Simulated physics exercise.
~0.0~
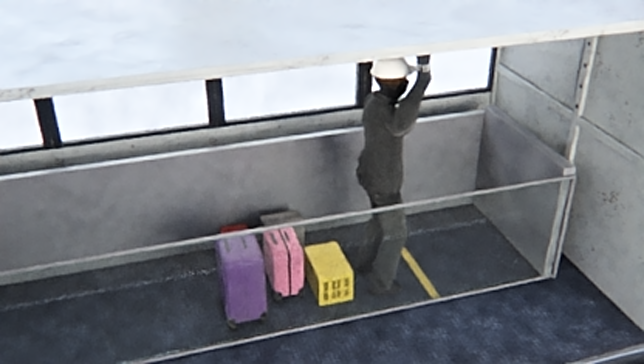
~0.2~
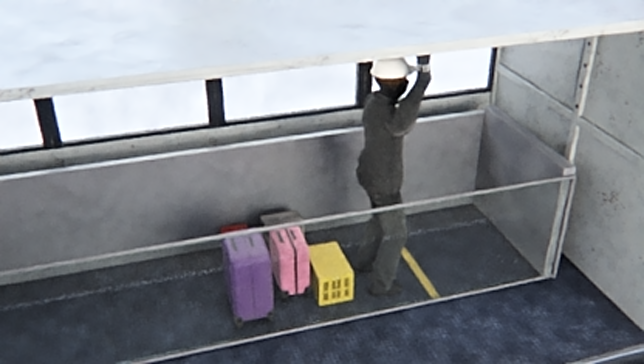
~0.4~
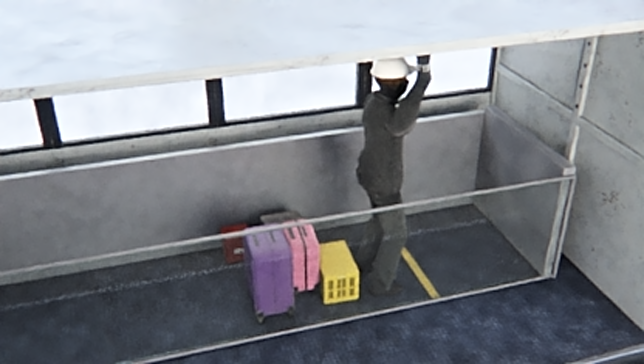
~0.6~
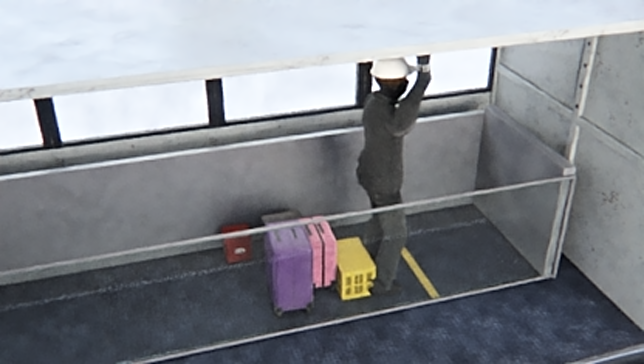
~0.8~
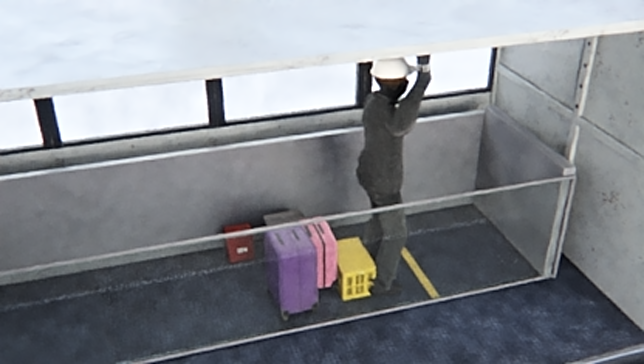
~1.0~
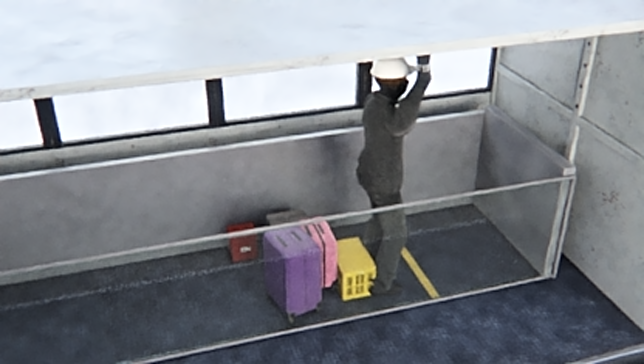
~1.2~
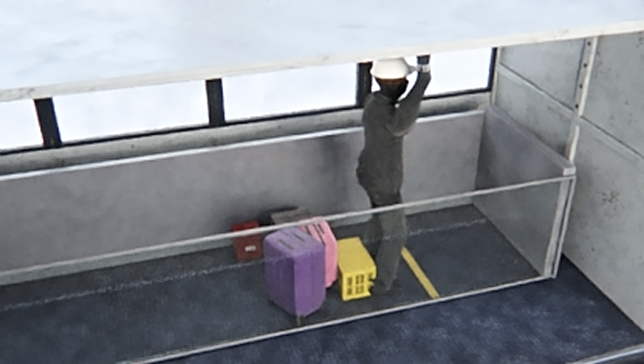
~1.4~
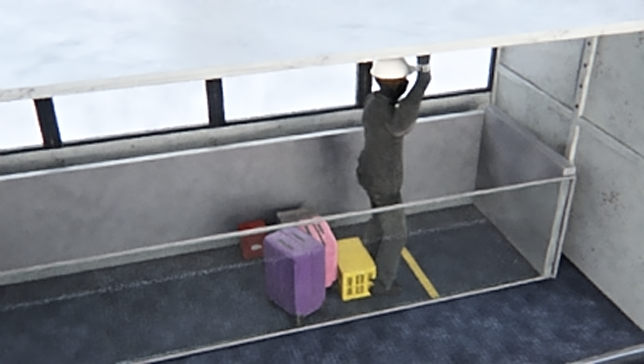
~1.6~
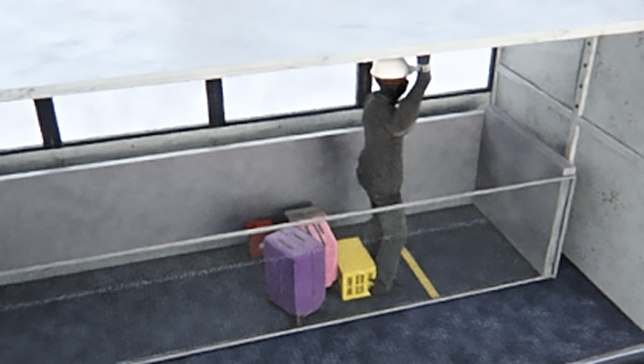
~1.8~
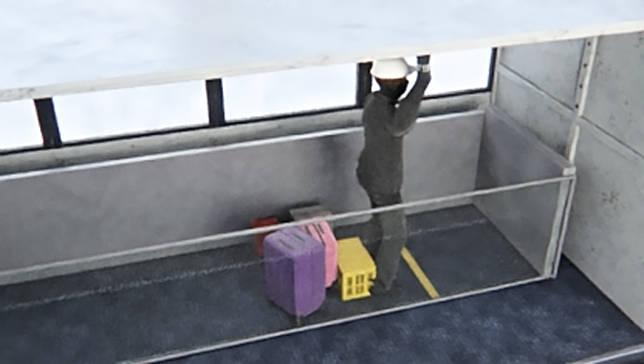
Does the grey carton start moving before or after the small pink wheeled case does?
It starts after. The small pink case is already shifting right early on, while the grey carton only begins to move later, once the pink case has come to rest.
